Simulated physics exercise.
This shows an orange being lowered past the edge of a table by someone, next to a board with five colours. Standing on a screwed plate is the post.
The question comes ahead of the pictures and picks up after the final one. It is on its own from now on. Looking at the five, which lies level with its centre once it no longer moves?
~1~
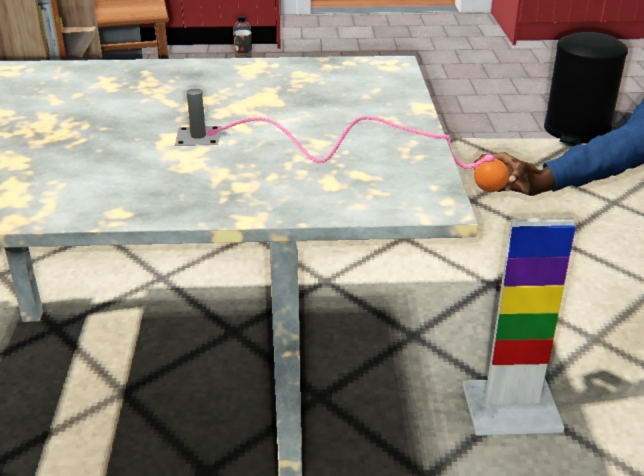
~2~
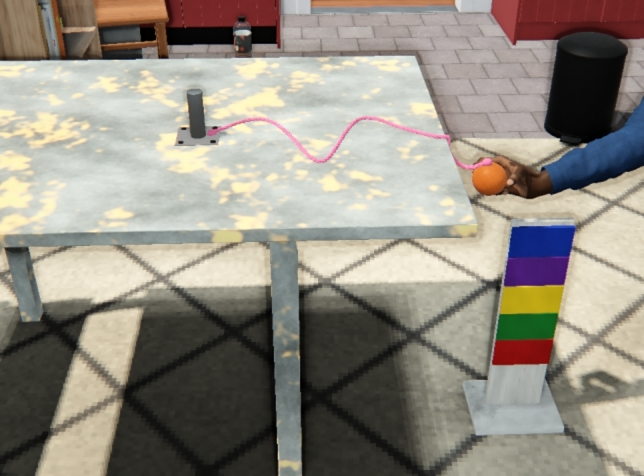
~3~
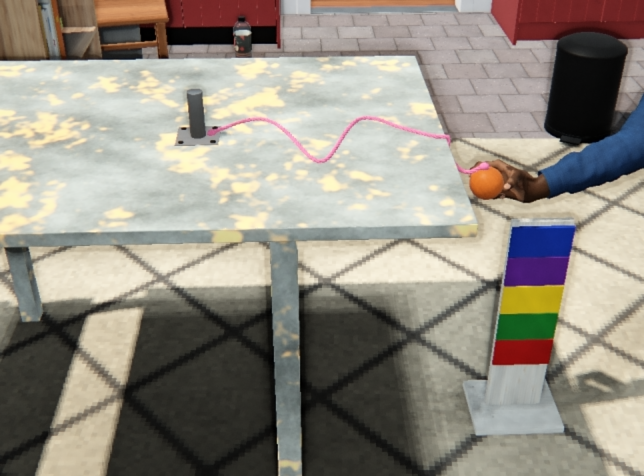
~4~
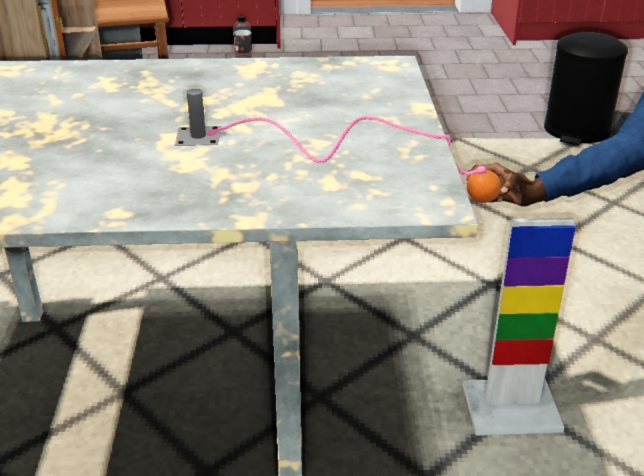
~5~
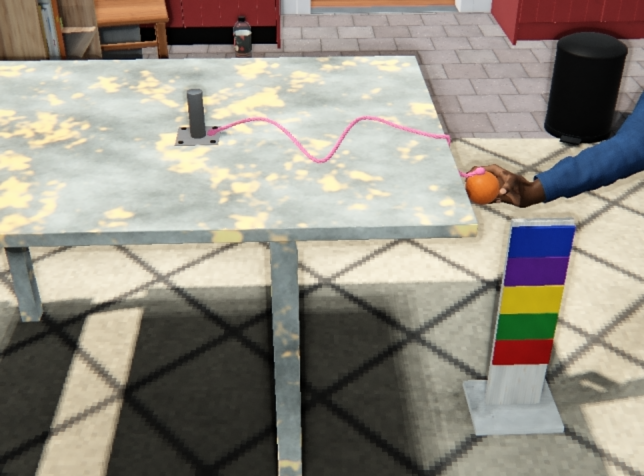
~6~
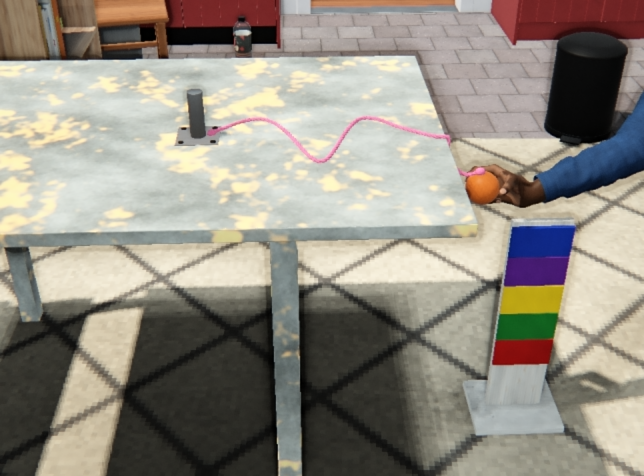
The green one lies level with its centre.
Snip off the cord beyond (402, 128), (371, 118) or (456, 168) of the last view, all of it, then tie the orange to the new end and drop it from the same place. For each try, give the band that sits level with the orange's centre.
So you'd see blue first, higher than all five second, and for the last: Yellow.
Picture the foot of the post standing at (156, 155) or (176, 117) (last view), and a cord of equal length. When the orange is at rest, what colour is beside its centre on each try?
First try: Yellow; second try: Yellow.
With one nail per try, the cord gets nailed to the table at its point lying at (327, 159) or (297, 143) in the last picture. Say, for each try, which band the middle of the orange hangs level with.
Results, in sequence: Purple / yellow.
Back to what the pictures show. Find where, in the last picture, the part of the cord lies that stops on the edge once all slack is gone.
You'll find it somewhere near (343, 137).
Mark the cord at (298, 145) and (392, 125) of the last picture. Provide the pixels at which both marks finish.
Point one to (347, 136), point two to (439, 214).
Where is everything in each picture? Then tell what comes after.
Orange (492, 175); blue (542, 243); purple (537, 273); yellow (532, 301); green (528, 327); red (523, 353), in the first frame.
Orange (489, 179); cord through (240, 122) (291, 137) (333, 152) (358, 120) (422, 134), in the second frame.
Orange (486, 183), in the third frame.
Orange (484, 186); cord through (240, 122) (291, 137) (333, 152) (358, 120) (422, 134), in the fourth frame.
Orange (483, 188), in the fifth frame.
Orange (483, 188); cord through (240, 122) (291, 137) (333, 152) (358, 120) (422, 134), in the sixth frame.
Early on, orange near (444, 304); level with yellow.
Midway, orange near (415, 319); level with green.
Finally, orange near (427, 322); level with green. Its middle rests at the green band.
